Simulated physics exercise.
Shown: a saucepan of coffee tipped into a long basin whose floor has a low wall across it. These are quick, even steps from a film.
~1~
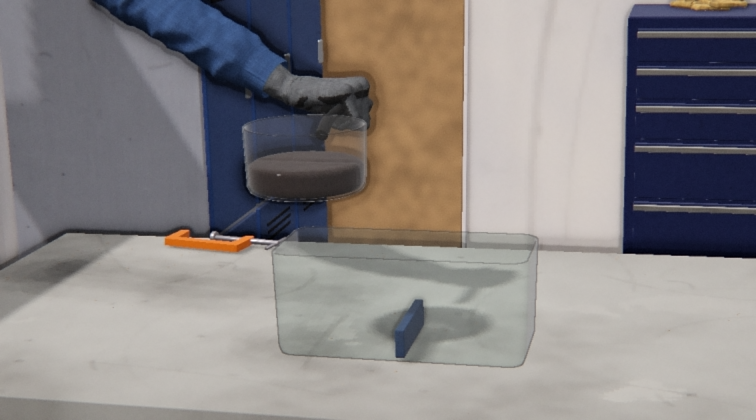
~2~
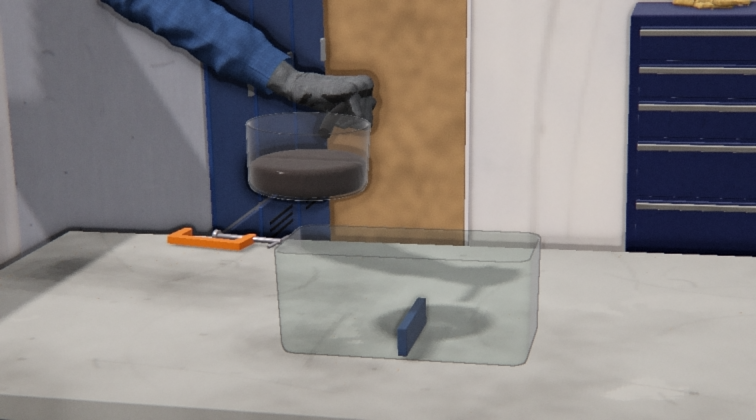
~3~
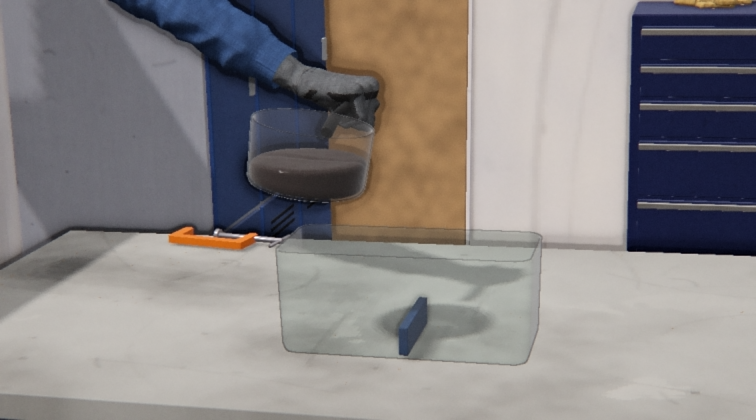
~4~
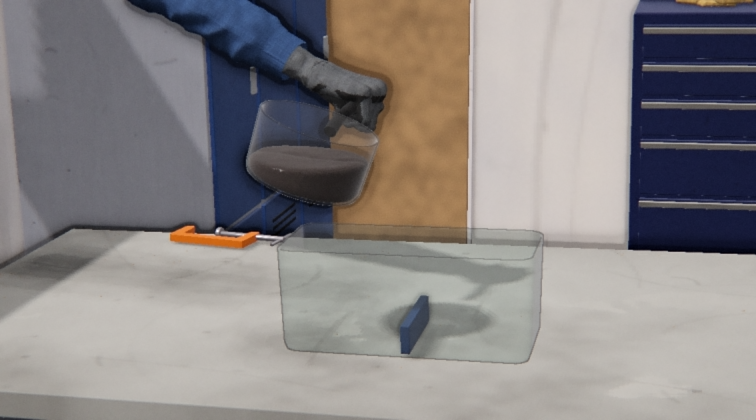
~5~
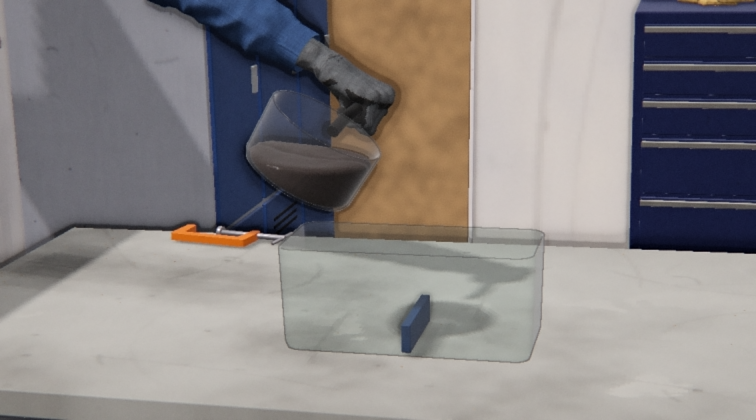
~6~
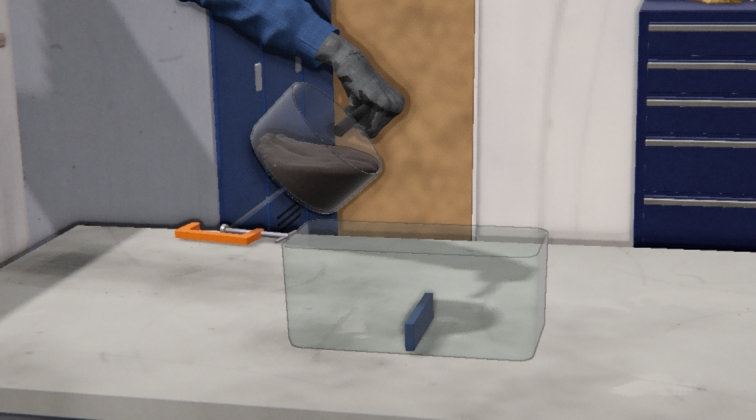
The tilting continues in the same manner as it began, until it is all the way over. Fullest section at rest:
The left region takes the most.
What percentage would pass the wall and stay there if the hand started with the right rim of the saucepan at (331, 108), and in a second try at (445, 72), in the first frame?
In turn 10 % and 80 %.
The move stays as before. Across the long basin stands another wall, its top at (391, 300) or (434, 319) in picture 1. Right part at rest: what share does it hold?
About 40 per cent on the first try, and 15 per cent on the second.
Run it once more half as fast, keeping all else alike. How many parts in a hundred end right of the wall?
Roughly 30 per cent ends up there.
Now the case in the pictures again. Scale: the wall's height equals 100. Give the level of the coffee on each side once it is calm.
Left about 60, right about 10.
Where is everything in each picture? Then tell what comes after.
In the first frame, it leans 0°; its right rim is at (364, 128); the coffee meets the walls at (253, 161) and (363, 163); the long basin's rim runs from (285, 241) to (533, 251); the wall's top is at (410, 316).
In the second frame, it leans 2°; its right rim is at (368, 128); the coffee meets the walls at (255, 158) and (366, 162).
In the third frame, it leans 9°; its right rim is at (372, 135); the coffee meets the walls at (255, 156) and (366, 162).
In the fourth frame, it leans 19°; its right rim is at (376, 145); the coffee meets the walls at (254, 152) and (368, 162).
In the fifth frame, it leans 32°; its right rim is at (378, 159); the coffee meets the walls at (254, 144) and (371, 163).
In the sixth frame, it leans 47°; its right rim is at (378, 174); the coffee meets the walls at (265, 136) and (379, 164).
A moment on, the tilt is 98° and 31 per cent is still to pour, 40 is left of the wall and 5 right of it.
Next, the tilt is 102° and 12 per cent is still to pour, 69 is left of the wall and 12 right of it.
Then the tilt is 102° and 2 per cent is still to pour, 79 is left of the wall and 16 right of it.
Later the tilt is 102° and 0 per cent is still to pour, 81 is left of the wall and 17 right of it.
Finally, 81 per cent lies left of the wall, 17 right of it and 2 outside.
